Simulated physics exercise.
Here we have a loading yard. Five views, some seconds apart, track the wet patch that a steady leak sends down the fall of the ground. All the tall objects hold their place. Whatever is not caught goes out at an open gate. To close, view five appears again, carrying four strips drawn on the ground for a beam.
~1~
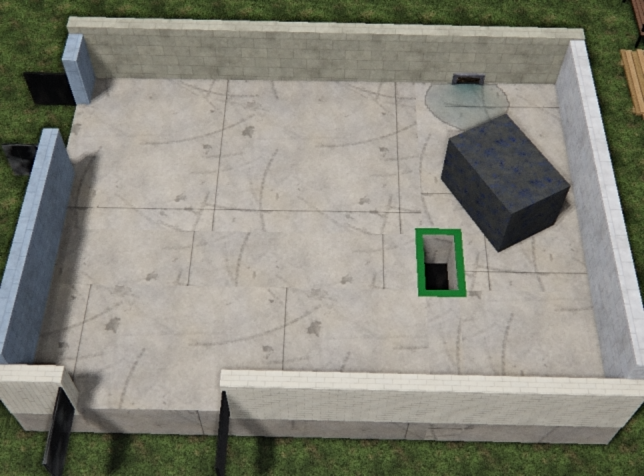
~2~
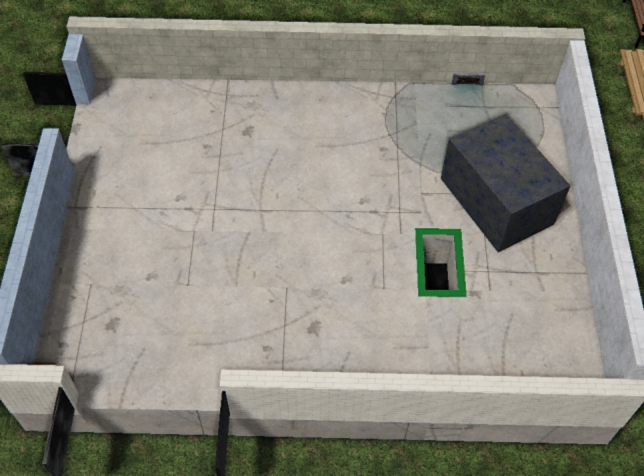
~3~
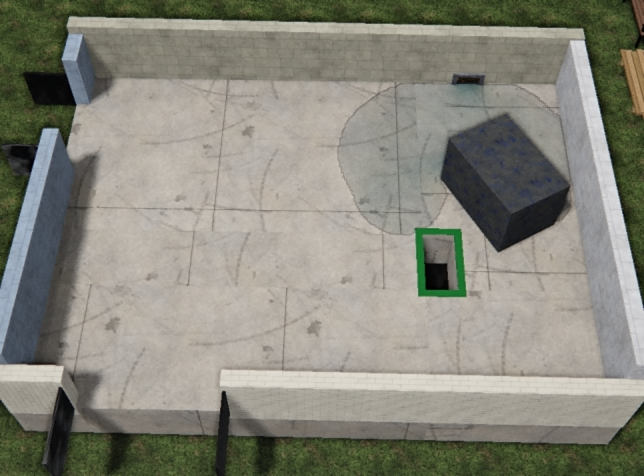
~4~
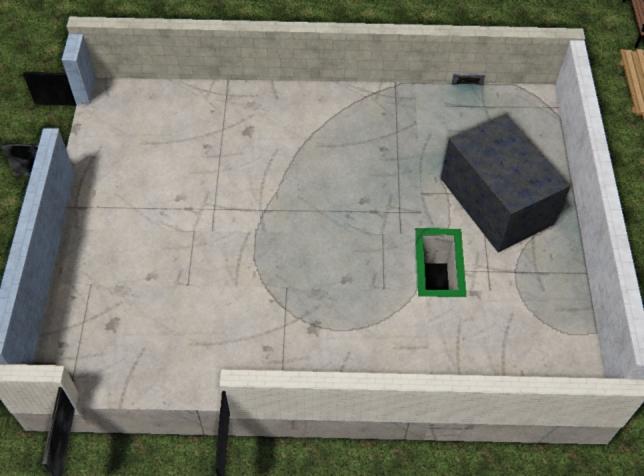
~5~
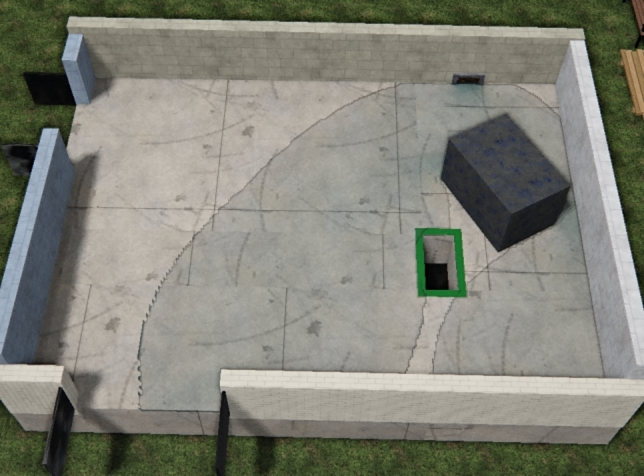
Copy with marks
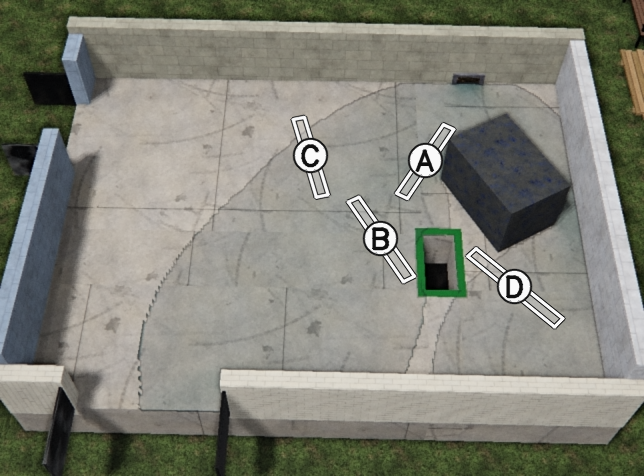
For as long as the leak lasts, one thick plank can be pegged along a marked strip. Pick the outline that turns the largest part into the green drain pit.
B works best here.
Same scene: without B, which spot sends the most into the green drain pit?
It is A.
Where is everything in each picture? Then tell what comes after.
In the first picture, outfall at (468, 79); green drain pit at (440, 262); open gate at (153, 394); open gate at (83, 138); front seen at (450, 120), 2 % of the ground wet; green drain pit still dry.
In the second picture, front seen at (417, 158), 9 % of the ground wet; green drain pit still dry.
In the third picture, front seen at (380, 220), 17 % of the ground wet; green drain pit still dry.
In the fourth picture, front seen at (333, 327), 32 % of the ground wet; green drain pit still dry.
In the fifth picture, front seen at (162, 335), 54 % of the ground wet; green drain pit taking water.
On the marked copy, A from (401, 195) to (448, 127); B from (353, 199) to (408, 279); C from (298, 118) to (322, 195); D from (471, 252) to (558, 322).
If A is chosen, about 14 % of the stream goes into the green drain pit, about 85 % out by the gates.
If B is chosen, about 32 % of the stream goes into the green drain pit, about 68 % out by the gates.
If C is chosen, about 3 % of the stream goes into the green drain pit, about 97 % out by the gates.
If D is chosen, about 6 % of the stream goes into the green drain pit, about 93 % out by the gates.
